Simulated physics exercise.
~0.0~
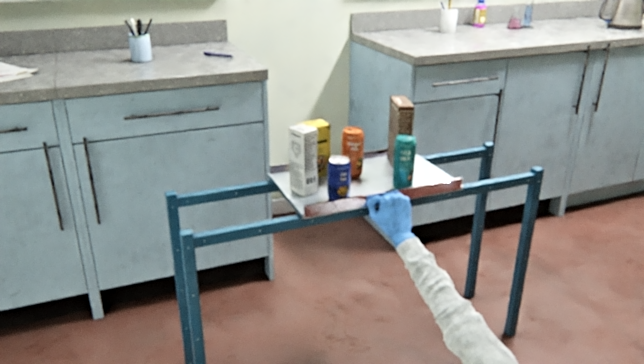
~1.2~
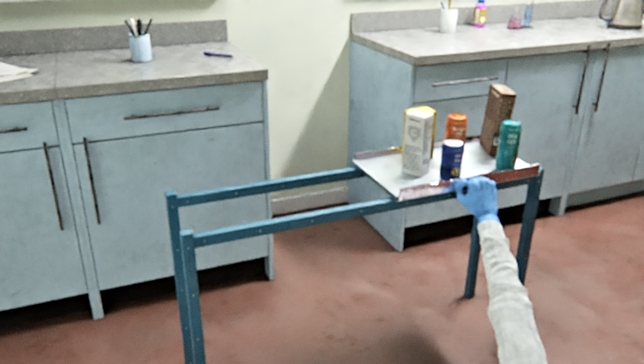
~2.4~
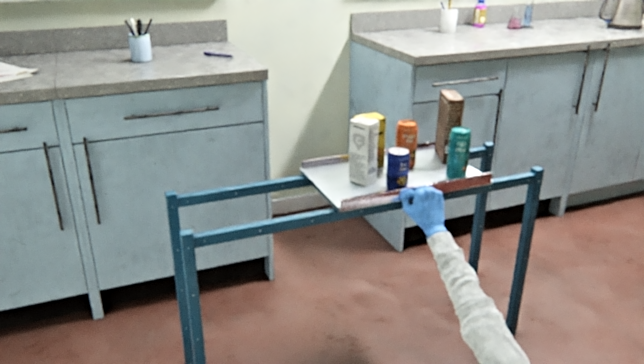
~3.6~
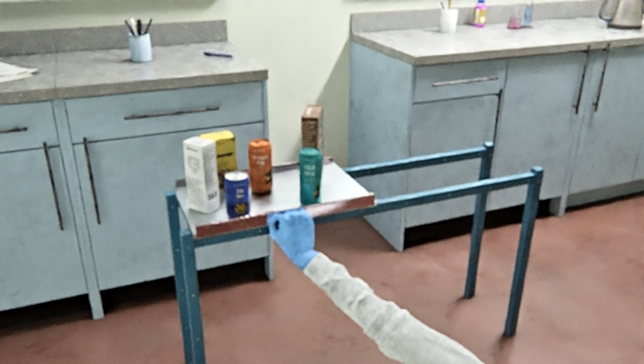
A metal tray holding six cans and cartons slid right along blue rails to the far end, then back left past the middle to the other end, a blue-gloved hand at its front edge throughout, and everything on it was still standing at the end.
